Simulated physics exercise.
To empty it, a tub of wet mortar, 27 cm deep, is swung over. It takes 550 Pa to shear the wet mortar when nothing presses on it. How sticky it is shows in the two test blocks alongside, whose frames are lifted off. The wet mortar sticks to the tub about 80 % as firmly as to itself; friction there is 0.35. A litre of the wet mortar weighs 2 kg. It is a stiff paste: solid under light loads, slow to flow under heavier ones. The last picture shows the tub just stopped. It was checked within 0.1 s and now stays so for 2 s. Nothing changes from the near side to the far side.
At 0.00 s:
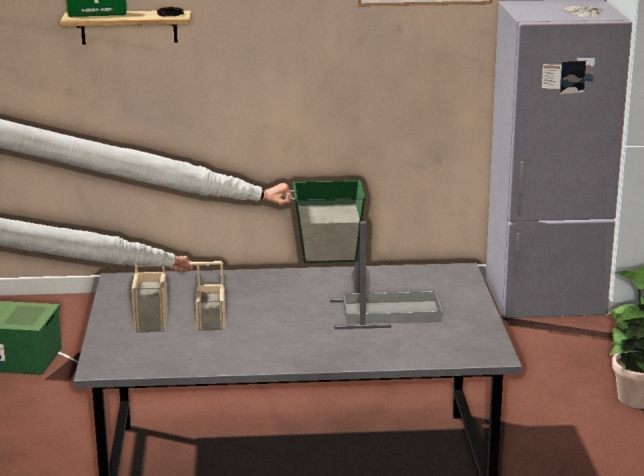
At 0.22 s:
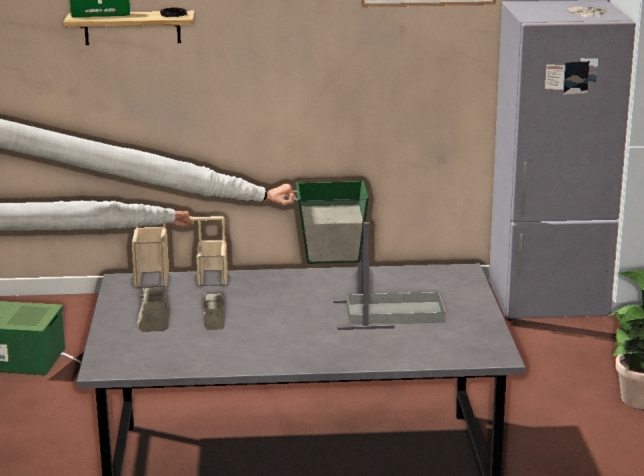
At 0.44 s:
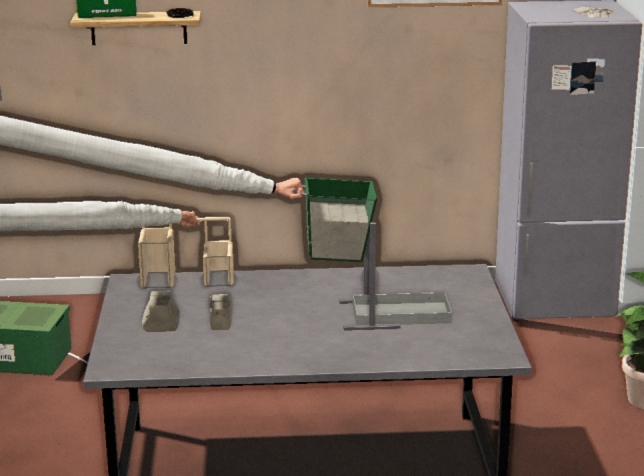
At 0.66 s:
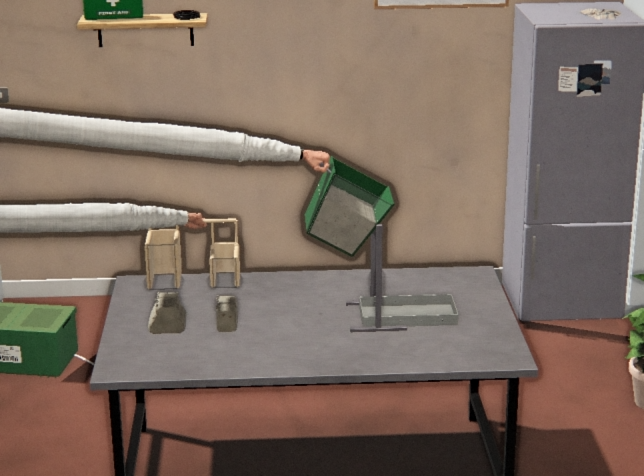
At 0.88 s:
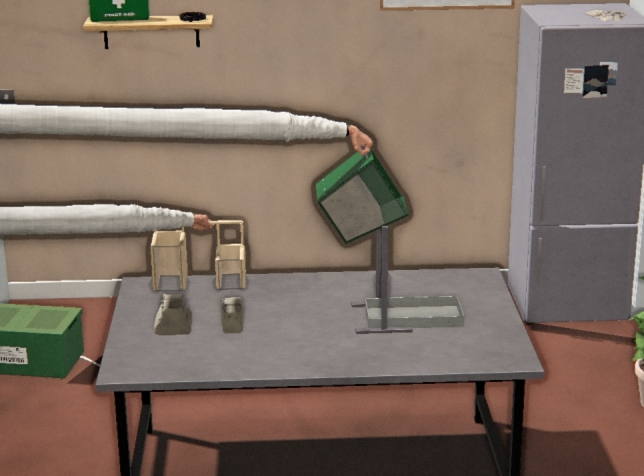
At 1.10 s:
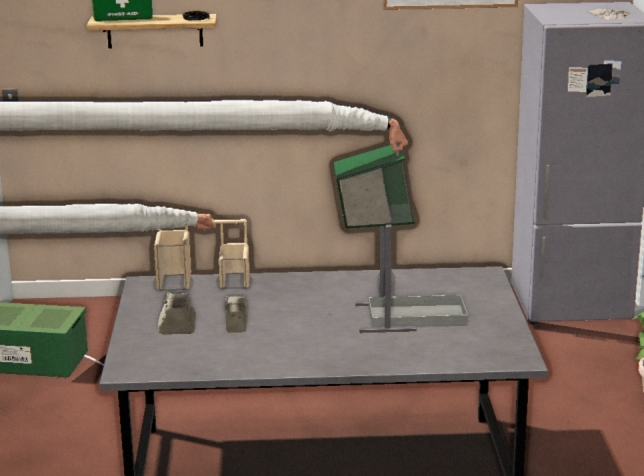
Two arms in pale sleeves reach in from the left over a grey table, seen from the front and slightly above in a tan-walled room with a grey fridge at right. One hand raises two wooden moulds off small grey blocks, which slump slightly, while the other grips a green tub of grey mortar. That hand swings the tub upward and rightward onto its side, as the camera drifts left.
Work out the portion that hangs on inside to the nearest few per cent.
It comes to some 100 %.
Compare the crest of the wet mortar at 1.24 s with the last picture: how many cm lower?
About 4 cm.
By 1.24 s, the tub is at 81 degrees and holds 100 %.
By 1.41 s, the tub is at 81 degrees and holds 100 %.
By 1.58 s, the tub is at 81 degrees and holds 100 %.
By 1.75 s, the tub is at 81 degrees and holds 100 %.
By 3.10 s, at the end, the tub is at 81 degrees and holds 100 %.
